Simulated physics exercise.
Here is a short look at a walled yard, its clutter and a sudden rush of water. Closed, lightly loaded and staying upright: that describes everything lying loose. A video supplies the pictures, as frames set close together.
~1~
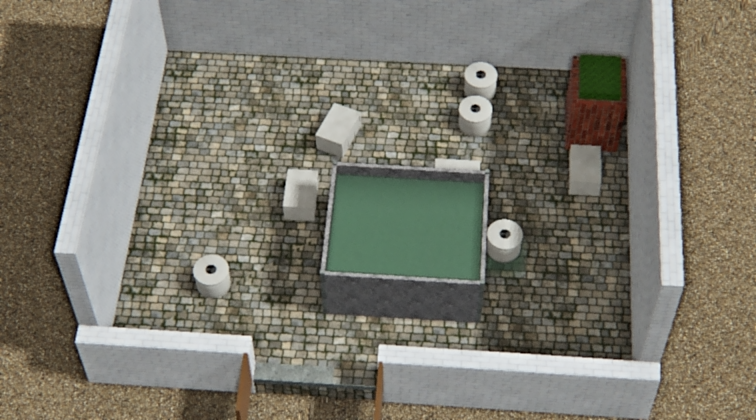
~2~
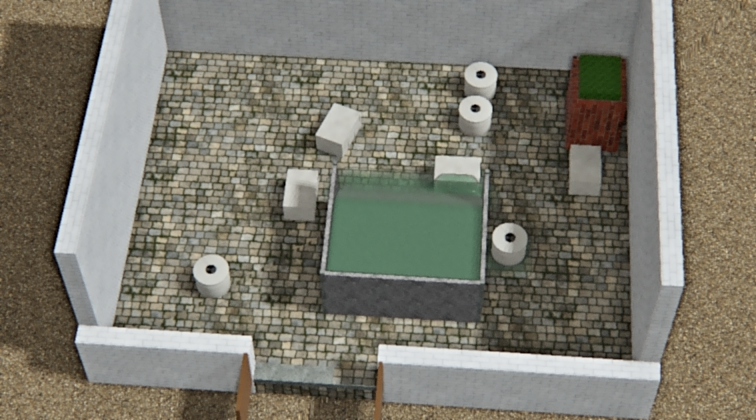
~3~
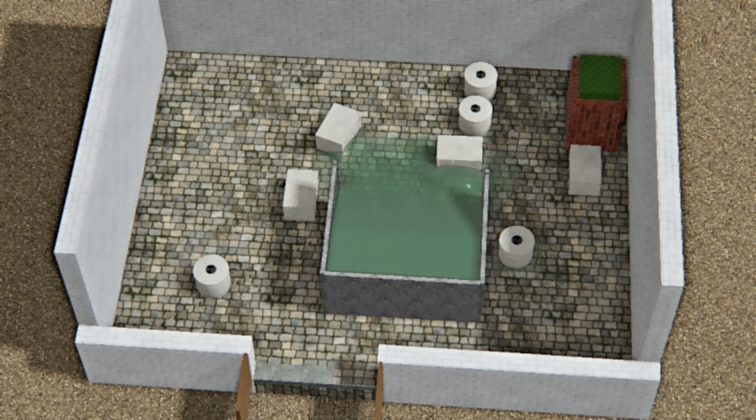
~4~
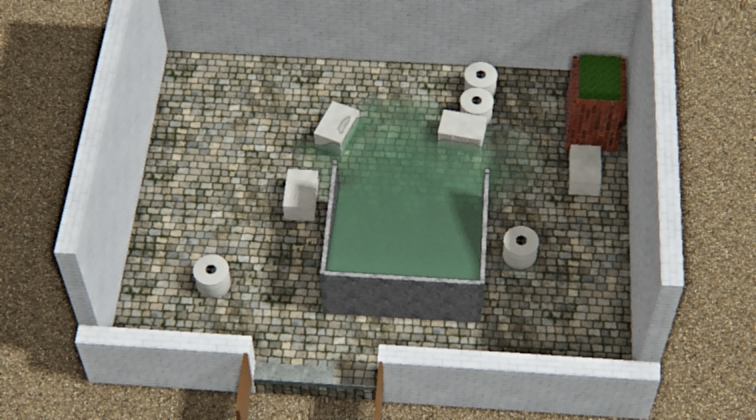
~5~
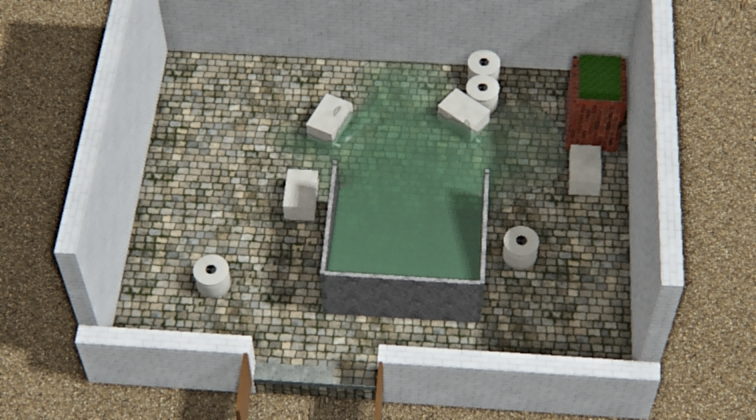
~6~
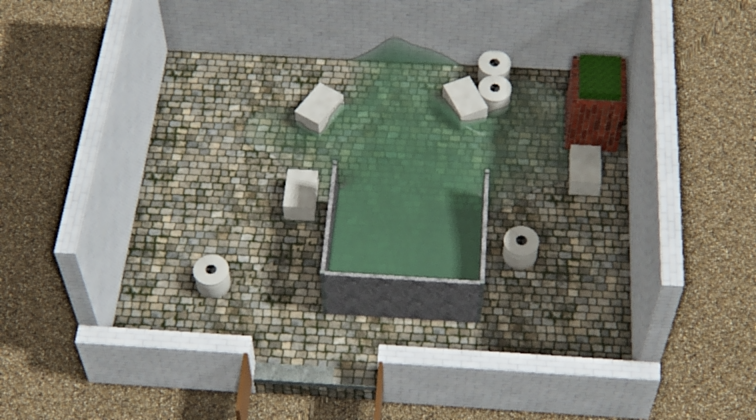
Green water pours from the back of a tank, pushing nearby white blocks and tubs.
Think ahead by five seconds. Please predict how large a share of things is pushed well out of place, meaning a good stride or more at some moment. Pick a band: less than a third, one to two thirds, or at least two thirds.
The fraction is at least two thirds of them.
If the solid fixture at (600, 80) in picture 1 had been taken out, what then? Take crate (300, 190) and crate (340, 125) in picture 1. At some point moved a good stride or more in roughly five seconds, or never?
Respectively, below that distance and over that distance.
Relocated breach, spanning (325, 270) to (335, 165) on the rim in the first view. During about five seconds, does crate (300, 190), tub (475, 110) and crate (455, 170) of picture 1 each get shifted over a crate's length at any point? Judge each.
The first: Went past that; the second: Went past that; the third: Fell short.
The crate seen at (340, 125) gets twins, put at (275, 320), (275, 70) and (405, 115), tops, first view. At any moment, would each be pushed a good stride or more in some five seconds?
Item by item: Remains in place, goes the distance, goes the distance.
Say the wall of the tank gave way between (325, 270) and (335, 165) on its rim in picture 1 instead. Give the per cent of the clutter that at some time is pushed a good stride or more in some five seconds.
My figure is about 50 %.
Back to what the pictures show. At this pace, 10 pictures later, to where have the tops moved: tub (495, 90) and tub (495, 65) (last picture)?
Look around pixels (552, 95) and (604, 60).
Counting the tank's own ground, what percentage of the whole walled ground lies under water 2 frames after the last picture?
Roughly 45 in a hundred.
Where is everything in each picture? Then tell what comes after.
A crate at (457, 172) rests on the ground; a tub at (476, 109) rests on the ground; 0 of 8 have shifted, in the first picture.
A crate at (458, 169), on the bottom, close to its start; a tub at (476, 109) rests on the ground; 1 of 8 have shifted, in the second picture.
A crate at (460, 148), on the bottom, a stride from its start; a tub at (476, 109), on the bottom; 2 of 8 have shifted, in the third picture.
A crate at (463, 125), on the bottom, a stride from its start; a tub at (477, 101), on the bottom, close to its start; 3 of 8 have shifted, in the fourth picture.
A crate at (464, 108), on the bottom, a stride from its start; a tub at (483, 88), on the bottom, a stride from its start; 5 of 8 have shifted, in the fifth picture.
A crate at (465, 96) rests on the ground, a stride from its start; a tub at (495, 88), on the bottom, a stride from its start; 5 of 8 have shifted, in the sixth picture.
A moment on, 3 of 8 are well off their spots; 2 afloat.
Next, 4 of 8 are well off their spots; 4 afloat.
Later, 4 of 8 are well off their spots; 4 afloat.
In the end, 6 of 8 are well off their spots, and 6 have been at some point; 3 afloat.
